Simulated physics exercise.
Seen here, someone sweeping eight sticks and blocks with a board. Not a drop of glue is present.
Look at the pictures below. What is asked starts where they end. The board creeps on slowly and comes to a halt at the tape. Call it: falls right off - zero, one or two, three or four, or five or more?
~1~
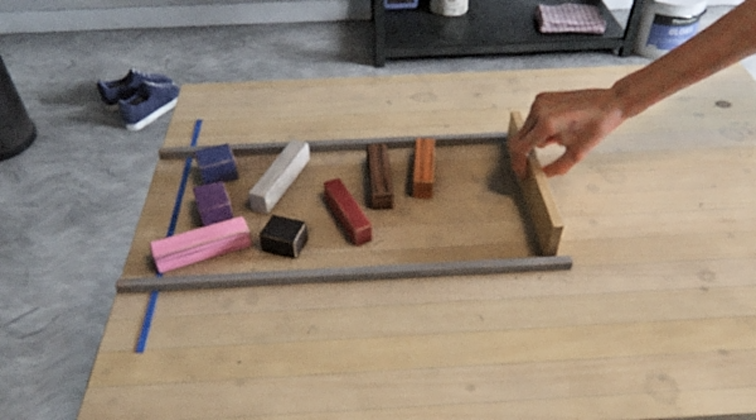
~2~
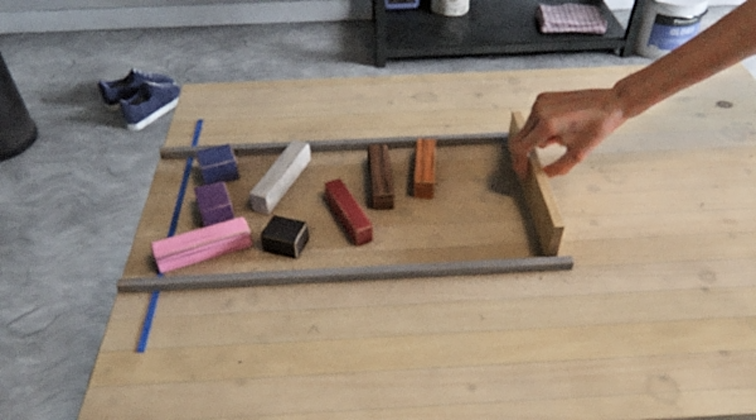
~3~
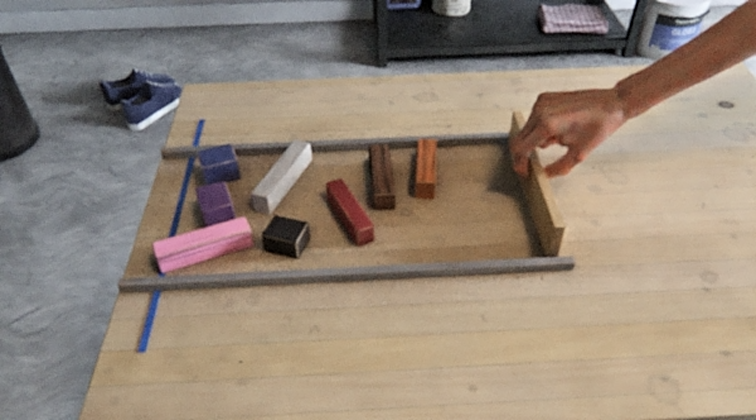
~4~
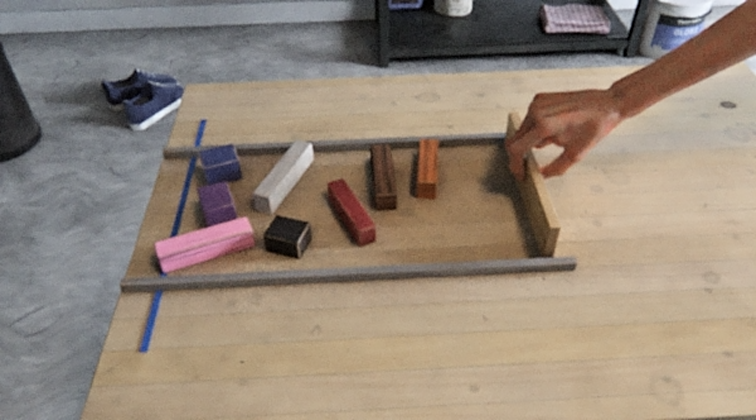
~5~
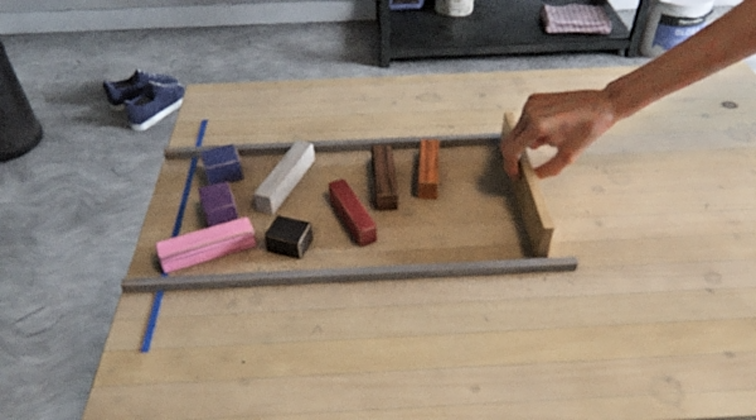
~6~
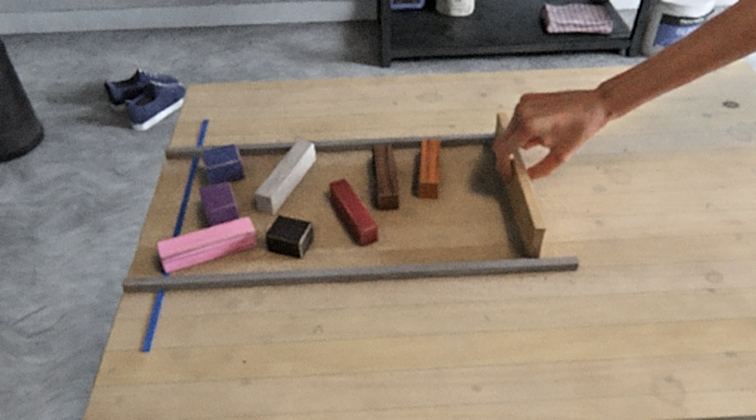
Call: Three or four.
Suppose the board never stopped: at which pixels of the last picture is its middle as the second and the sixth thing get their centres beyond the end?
It sits around (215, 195) and after that around (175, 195).
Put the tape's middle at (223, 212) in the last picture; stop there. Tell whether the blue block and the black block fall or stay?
Outcome: Blue block goes missing, black block is still present.
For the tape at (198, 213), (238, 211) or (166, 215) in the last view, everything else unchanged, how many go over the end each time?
You'd get 4, then 0, then 6.
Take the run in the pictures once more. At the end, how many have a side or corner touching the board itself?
Counting them up gives 3.
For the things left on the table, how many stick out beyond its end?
Tally: 3.
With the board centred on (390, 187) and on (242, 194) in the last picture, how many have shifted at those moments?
At first I count 3, and then 8.
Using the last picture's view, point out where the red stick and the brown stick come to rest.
Close to (139, 226); the other close to (156, 185).
A little later, none off yet; blue block at rest near (223, 166); pink stick at rest near (208, 245); purple block at rest near (220, 205).
Next, none off yet; blue block shifted well along near (163, 161); pink stick shifted about its own width near (145, 256); purple block shifted well along near (149, 224).
When it is over, the number that fall off is three or four; down, white bar, purple block, pink stick and blue block.
